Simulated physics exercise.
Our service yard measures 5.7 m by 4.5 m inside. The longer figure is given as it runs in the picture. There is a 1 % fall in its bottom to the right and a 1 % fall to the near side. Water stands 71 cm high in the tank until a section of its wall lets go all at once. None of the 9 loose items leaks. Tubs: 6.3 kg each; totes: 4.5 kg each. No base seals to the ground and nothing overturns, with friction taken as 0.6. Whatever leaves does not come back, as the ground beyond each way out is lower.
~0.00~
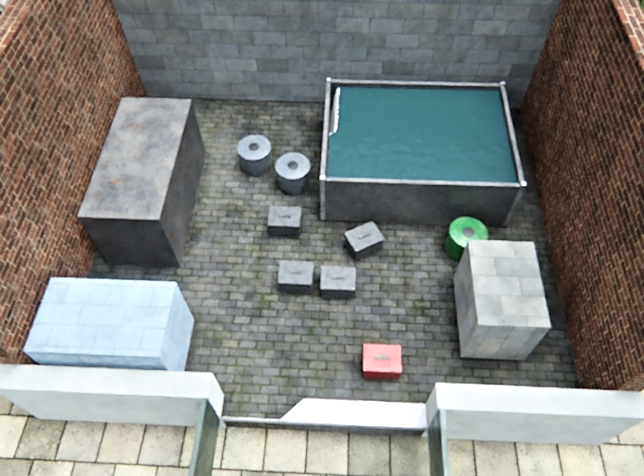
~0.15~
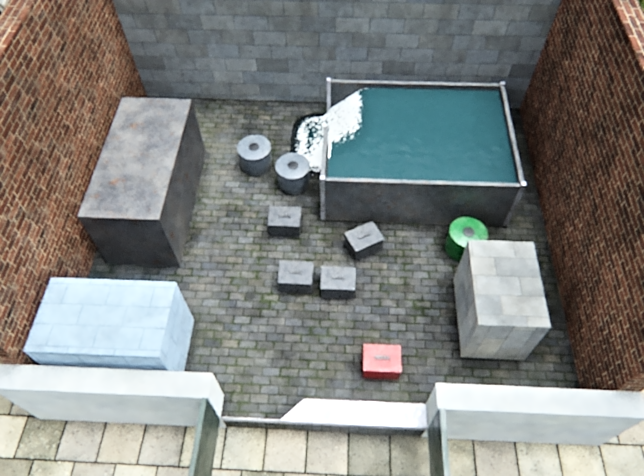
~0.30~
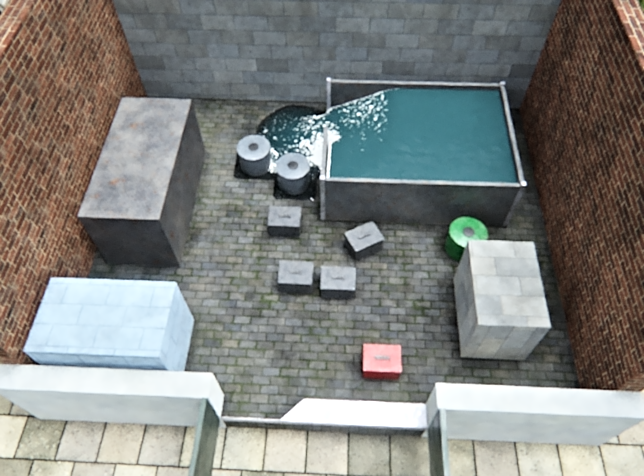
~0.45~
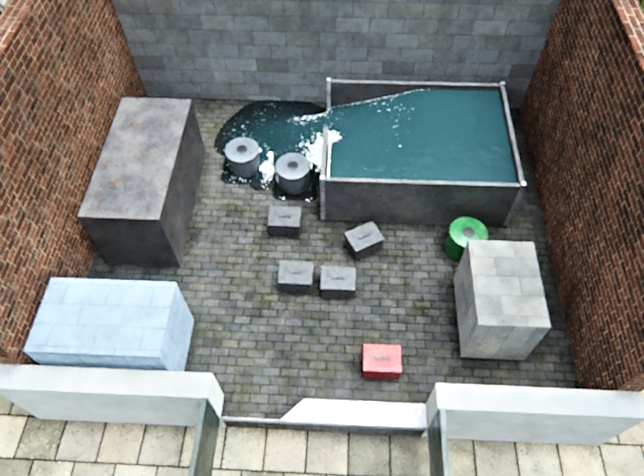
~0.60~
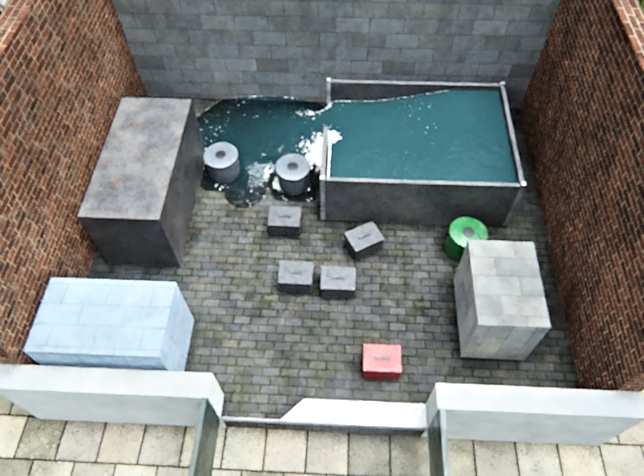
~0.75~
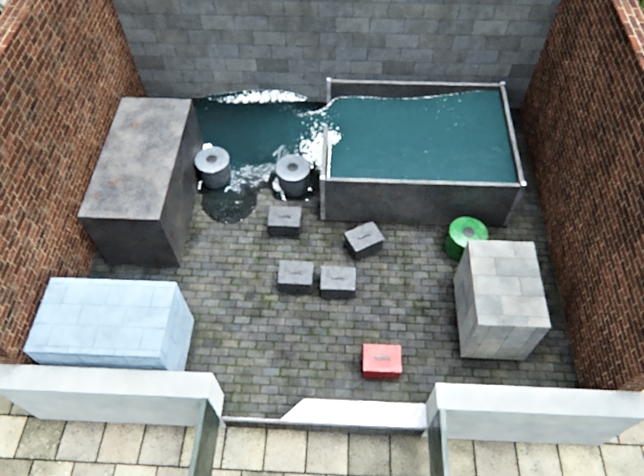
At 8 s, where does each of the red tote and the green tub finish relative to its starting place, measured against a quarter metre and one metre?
At that moment, the red tote is more than one metre away; the green tub is less than a quarter metre away.
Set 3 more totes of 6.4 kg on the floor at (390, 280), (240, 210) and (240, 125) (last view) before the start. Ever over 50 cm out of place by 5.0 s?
Listed order gives within the limit, above the limit, above the limit.
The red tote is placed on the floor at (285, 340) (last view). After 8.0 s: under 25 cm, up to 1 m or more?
Outcome: It is taken a long way.
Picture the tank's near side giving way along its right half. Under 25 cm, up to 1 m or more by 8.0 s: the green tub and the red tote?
If so, the green tub is washed away, the red tote is washed away.
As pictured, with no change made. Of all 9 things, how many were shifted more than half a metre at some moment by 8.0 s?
All told, that gives 5.
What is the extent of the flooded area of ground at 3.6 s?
Near 15 m2 in all.
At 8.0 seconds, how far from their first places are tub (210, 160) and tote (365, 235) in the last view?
In that order: Washed out, 20 cm.
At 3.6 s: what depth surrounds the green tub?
0 cm, roughly.
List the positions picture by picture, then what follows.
The first picture shows the red tote at (382, 358) rests on the ground; the green tub at (468, 232), on the bottom; water covers 3.8 m2; 0 of 9 have shifted.
The second picture shows the red tote at (382, 358), on the bottom; the green tub at (468, 232) rests on the ground; water covers 4.4 m2; 0 of 9 have shifted.
The third picture shows the red tote at (382, 358), on the bottom; the green tub at (468, 232) rests on the ground; 5.1 m2 under water; 0 of 9 have shifted.
The fourth picture shows the red tote at (382, 358), on the bottom; the green tub at (468, 232) rests on the ground; 5.9 m2 under water; 1 of 9 have shifted.
The fifth picture shows the red tote at (382, 358) rests on the ground; the green tub at (468, 232) rests on the ground; water covers 6.9 m2; 1 of 9 have shifted.
The sixth picture shows the red tote at (382, 358), on the bottom; the green tub at (468, 232), on the bottom; 7.8 m2 under water; 1 of 9 have shifted.
After 1.6 s the red tote is near (382, 358), 0.0 m from its start, aground; the green tub is near (468, 232), 0.0 m from its start, aground; 0 of 9 are out; 1 afloat.
After 3.6 s the red tote is near (382, 358), 0.0 m from its start, aground; the green tub is near (468, 232), 0.0 m from its start, aground; 0 of 9 are out; 1 afloat.
After 5.6 s the red tote is near (509, 373), 1.3 m from its start, afloat; the green tub is near (468, 232), 0.0 m from its start, aground; 1 of 9 are out; 4 afloat.
After 8.0 s the red tote is near (552, 330), 1.8 m from its start, afloat; the green tub is near (468, 232), 0.0 m from its start, aground; 1 of 9 are out; 5 afloat.
